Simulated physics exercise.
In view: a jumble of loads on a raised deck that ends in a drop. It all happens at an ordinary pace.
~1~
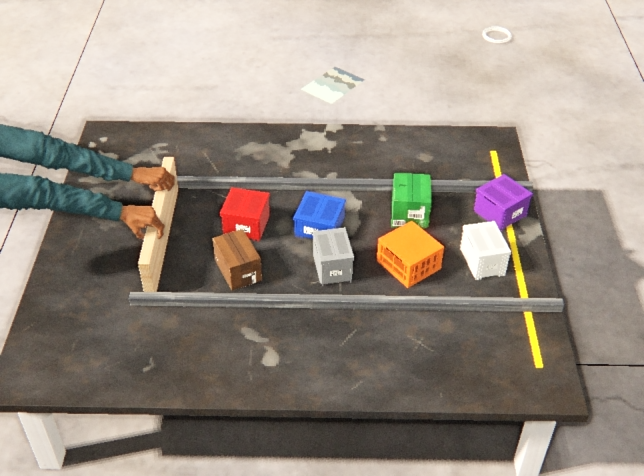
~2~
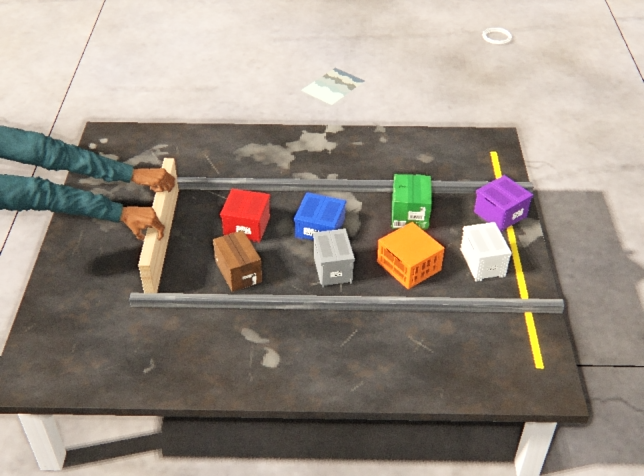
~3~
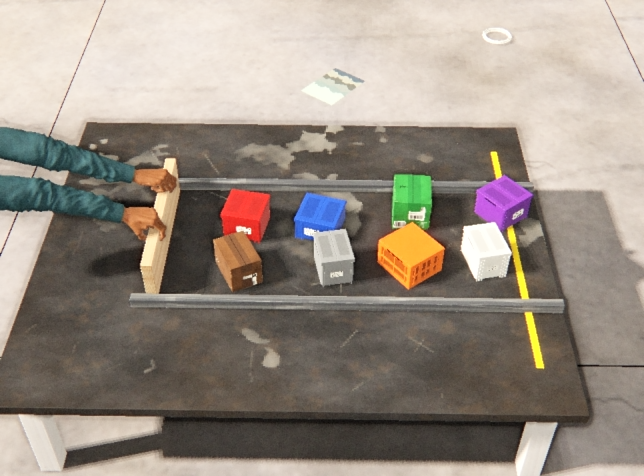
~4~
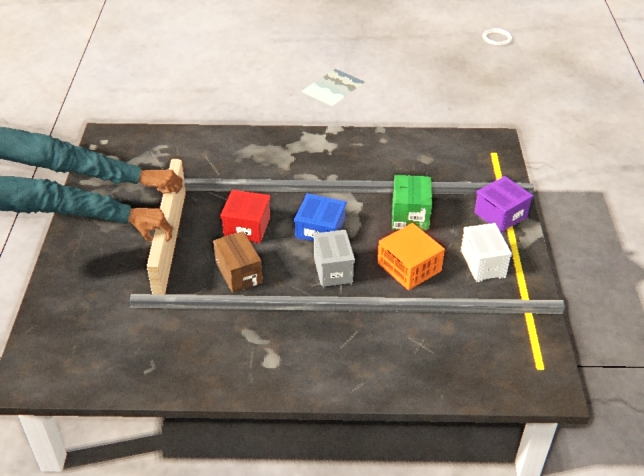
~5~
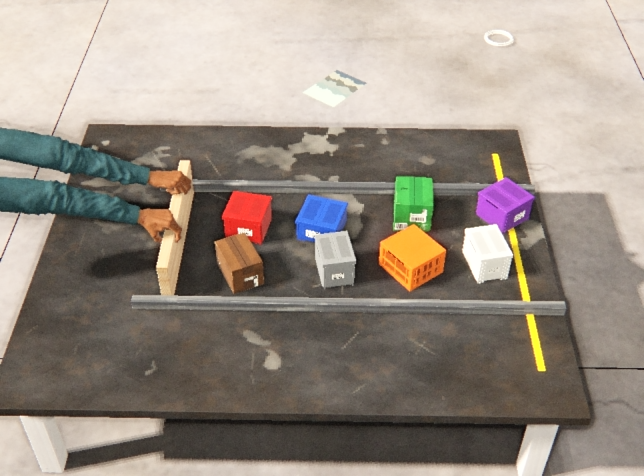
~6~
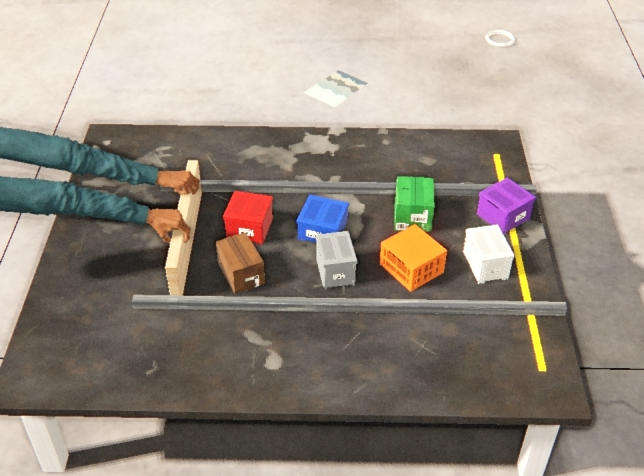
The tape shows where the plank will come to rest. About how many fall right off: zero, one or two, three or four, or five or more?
In the end the number that fall off is five or more.
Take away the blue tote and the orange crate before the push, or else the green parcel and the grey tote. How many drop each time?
It would be 4 and 4.
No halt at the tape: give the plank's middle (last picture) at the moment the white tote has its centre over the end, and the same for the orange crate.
Its middle is around (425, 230) and around (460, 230).
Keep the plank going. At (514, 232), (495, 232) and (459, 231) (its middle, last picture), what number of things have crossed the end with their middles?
The counts: 6, 5 and 3.
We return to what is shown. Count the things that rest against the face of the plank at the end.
It touches 2.
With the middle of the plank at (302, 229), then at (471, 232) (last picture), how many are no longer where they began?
By then 4, and 8.
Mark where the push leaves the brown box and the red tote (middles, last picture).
The brown box stops around (543, 272); the red tote around (535, 221).
Soon after, none off yet; purple tote at rest near (505, 206); white tote at rest near (488, 254); green parcel at rest near (414, 204).
Then, none off yet; purple tote moved a little near (517, 207); white tote moved a little near (503, 254); green parcel moved about its own width near (472, 204).
Further on, two off so far; purple tote falling near (579, 317); white tote falling near (589, 301); green parcel moved well along near (551, 205).
At rest, the number that fall off is five or more; fallen, blue tote, grey tote, orange crate, green parcel, white tote and purple tote.
